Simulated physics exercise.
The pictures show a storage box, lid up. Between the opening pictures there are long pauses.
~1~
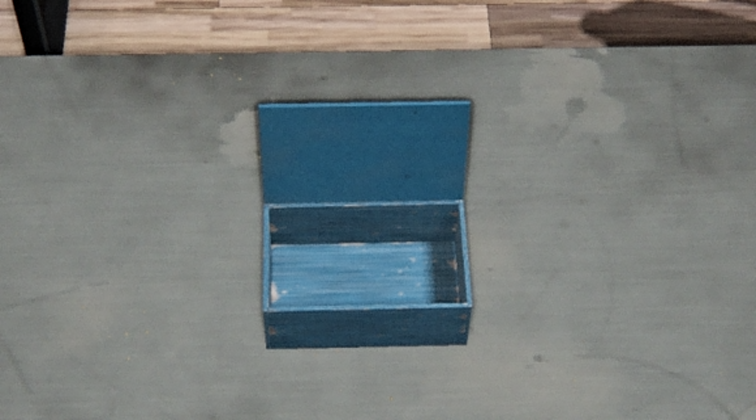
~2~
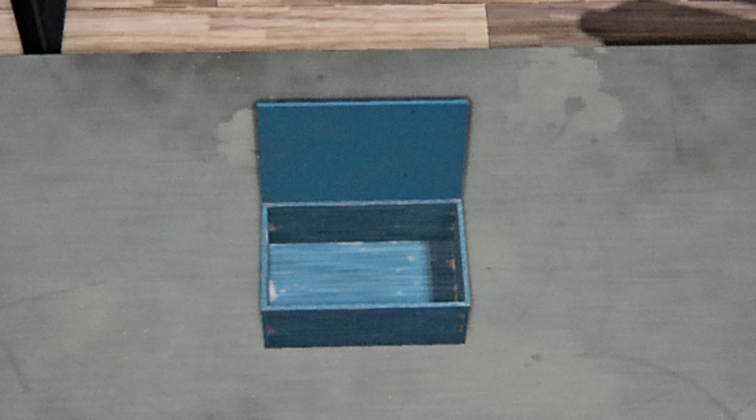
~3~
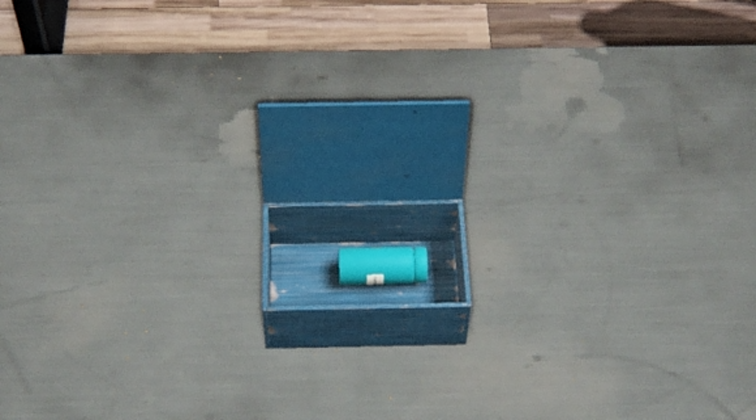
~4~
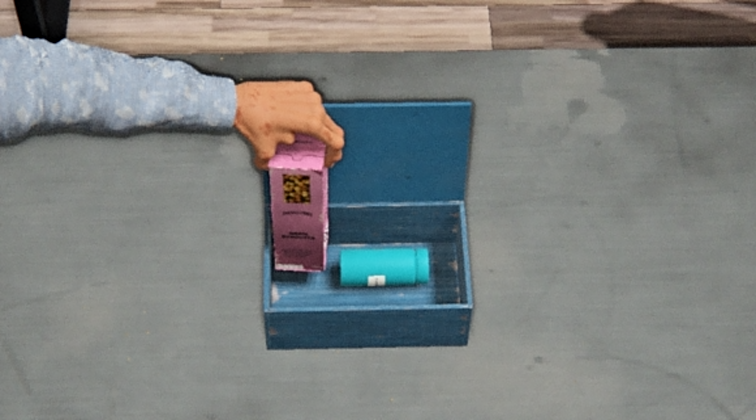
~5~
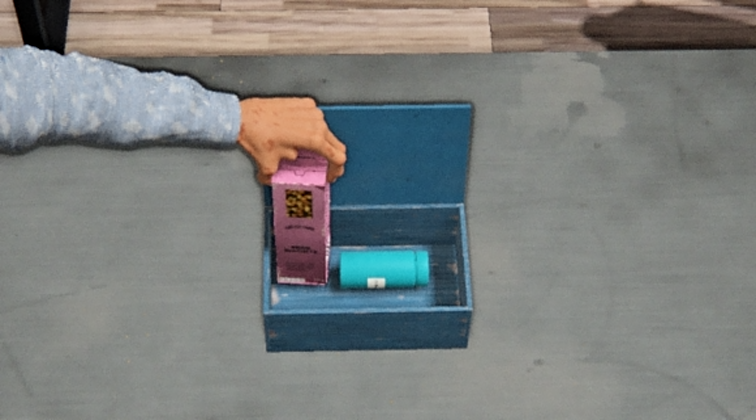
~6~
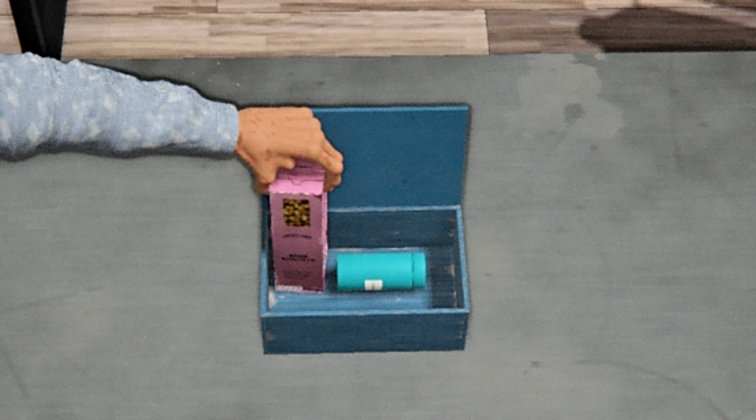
A hand in a light blue, patterned sleeve reaches in from the left over an open blue wooden box on a grey surface, seen from above at an angle, with wood flooring beyond. The box is empty at first, then a turquoise cylinder lies inside, right of centre. The hand holds an upright pink carton at the box's left side and lowers it slightly, while the view barely shifts.
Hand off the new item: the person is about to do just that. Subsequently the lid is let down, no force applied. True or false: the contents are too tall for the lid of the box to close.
True.
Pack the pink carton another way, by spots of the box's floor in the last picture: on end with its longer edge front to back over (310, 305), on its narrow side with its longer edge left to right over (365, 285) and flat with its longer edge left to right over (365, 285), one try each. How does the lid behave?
First try: The lid remains open; second try: It comes all the way down; third try: It comes all the way down.
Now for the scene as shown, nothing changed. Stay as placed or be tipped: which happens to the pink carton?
The pink carton ends up tilted.
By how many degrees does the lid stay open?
Some 25 degrees above the rim, more or less.
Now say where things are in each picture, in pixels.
In the first picture, the last thing is not in view yet.
In the second picture, the last thing is not in view yet.
In the third picture, the last thing is not in view yet; turquoise shaker (383, 266).
The fourth picture shows on its way; pink carton (300, 203); turquoise shaker (384, 267).
The fifth picture shows on its way; pink carton (302, 218); turquoise shaker (384, 270).
The sixth picture shows in place under the hand; pink carton (300, 226); turquoise shaker (381, 272).
Then, 1.80 s after the last picture, lid 69° above the rim; pink carton tipped 10° from how it was near (297, 238).
Then, 2.30 s after the last picture, lid 30° above the rim; pink carton tipped 53° from how it was near (298, 282).
At rest, lid 25° above the rim; tipped over in the box, pink carton; turquoise shaker in place. Seen from the same camera at the end, pink carton near (298, 279).
